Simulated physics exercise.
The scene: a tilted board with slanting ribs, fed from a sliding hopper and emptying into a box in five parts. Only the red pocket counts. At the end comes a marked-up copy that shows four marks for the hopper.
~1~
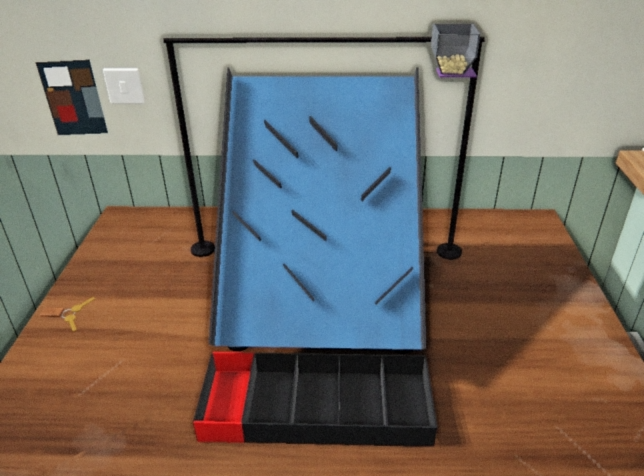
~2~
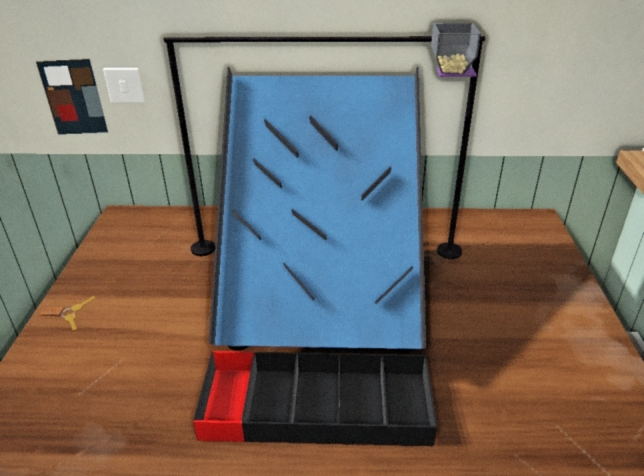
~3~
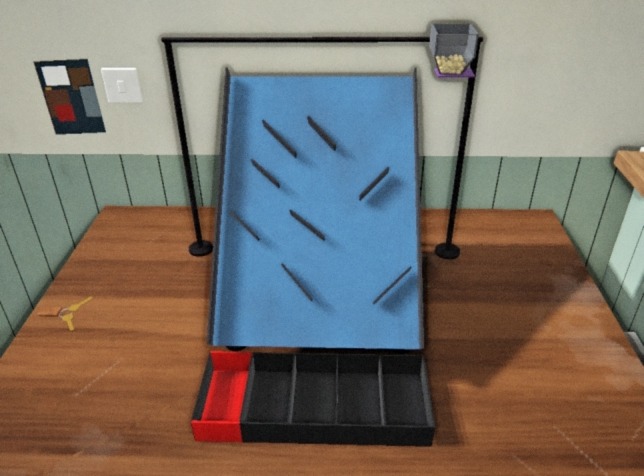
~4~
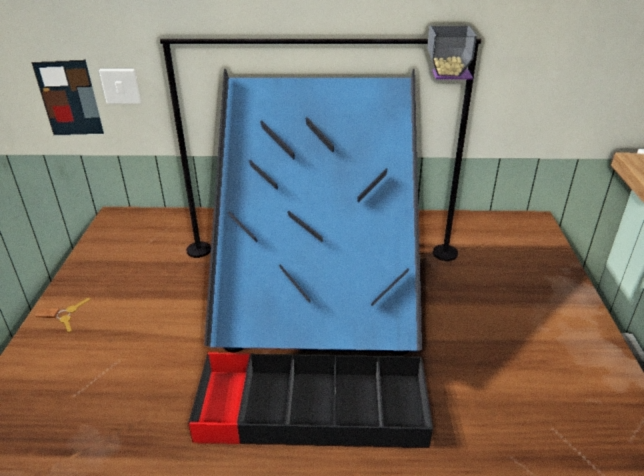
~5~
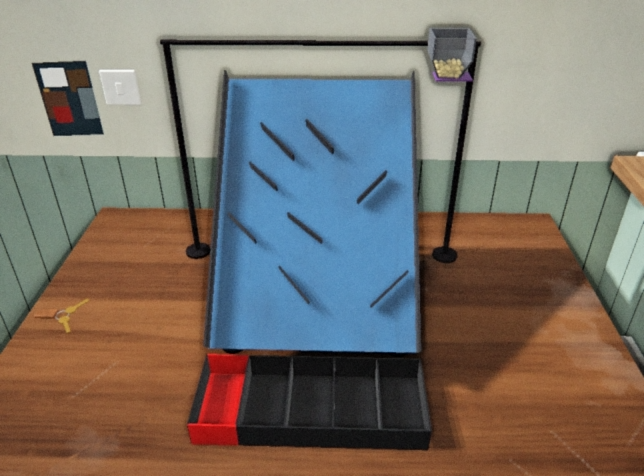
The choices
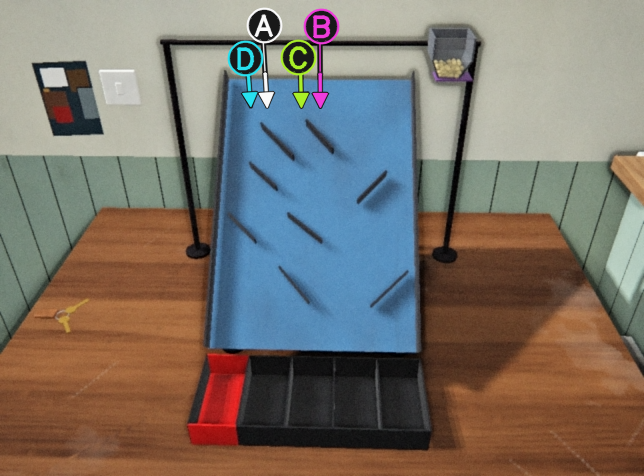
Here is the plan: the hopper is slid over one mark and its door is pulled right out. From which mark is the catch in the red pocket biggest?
D is best.
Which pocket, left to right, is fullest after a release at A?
It is the fourth one.
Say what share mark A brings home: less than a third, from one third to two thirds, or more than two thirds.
It is less than a third.
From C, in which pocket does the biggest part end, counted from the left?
It is the fourth one.
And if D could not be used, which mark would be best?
It is A.
On the marked copy, mark A meets the board at (266, 102); mark B meets the board at (320, 102); mark C meets the board at (301, 102); mark D meets the board at (250, 101).
Choosing A, about a quarter in the red pocket, about two thirds in other pockets, a small part outside the box.
Choosing B, none in the red pocket, nearly all in other pockets, a small part outside the box.
Choosing C, none in the red pocket, most in other pockets, a small part outside the box.
Choosing D, about half in the red pocket, about a third in other pockets, a small part outside the box.
